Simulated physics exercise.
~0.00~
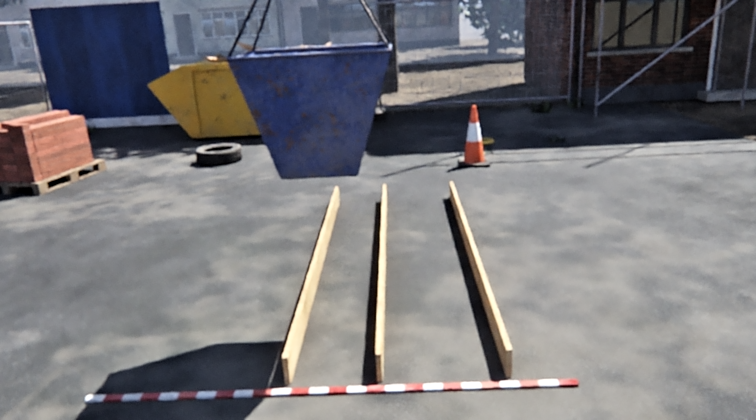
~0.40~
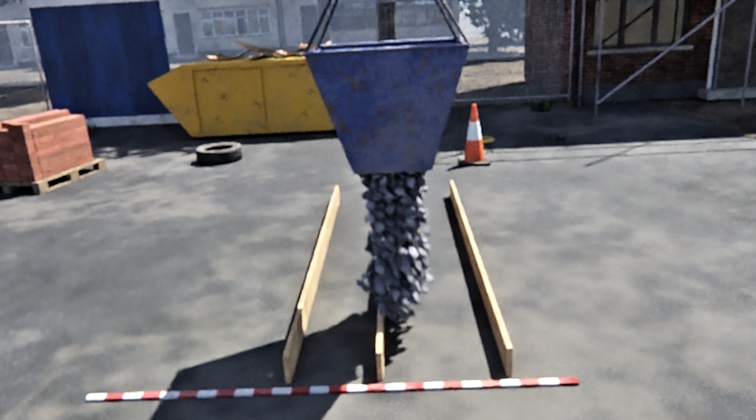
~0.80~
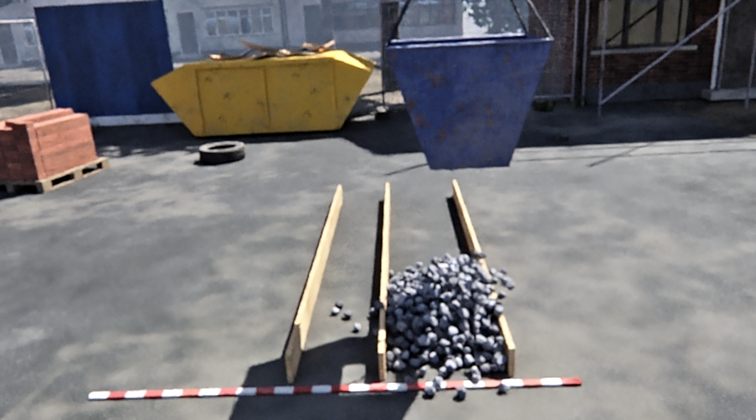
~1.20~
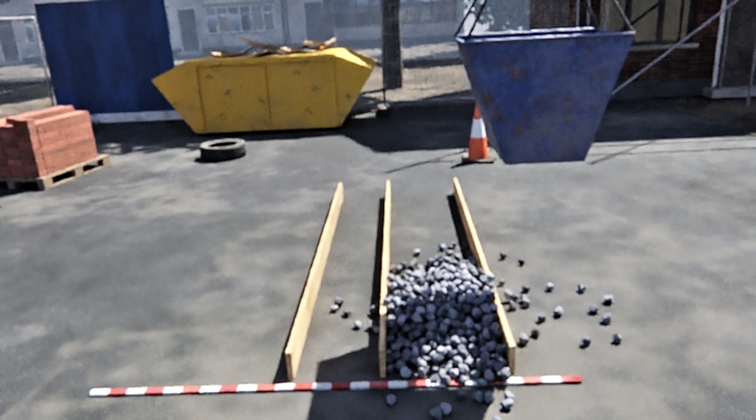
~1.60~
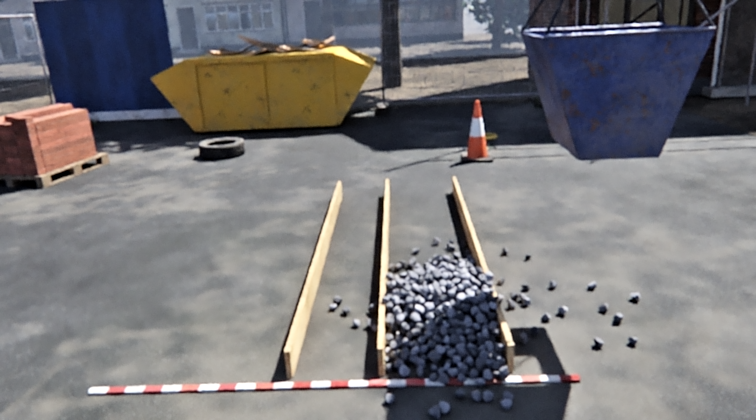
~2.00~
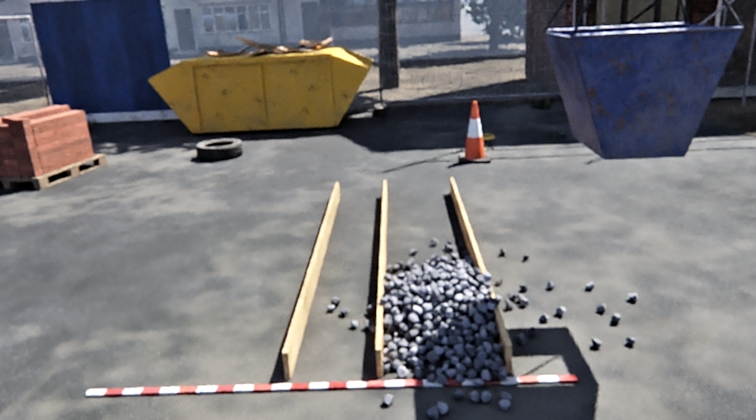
Blue skip gliding right over timber planks, dumping grey stones that pile mostly in the right bay, a few scattering outside.
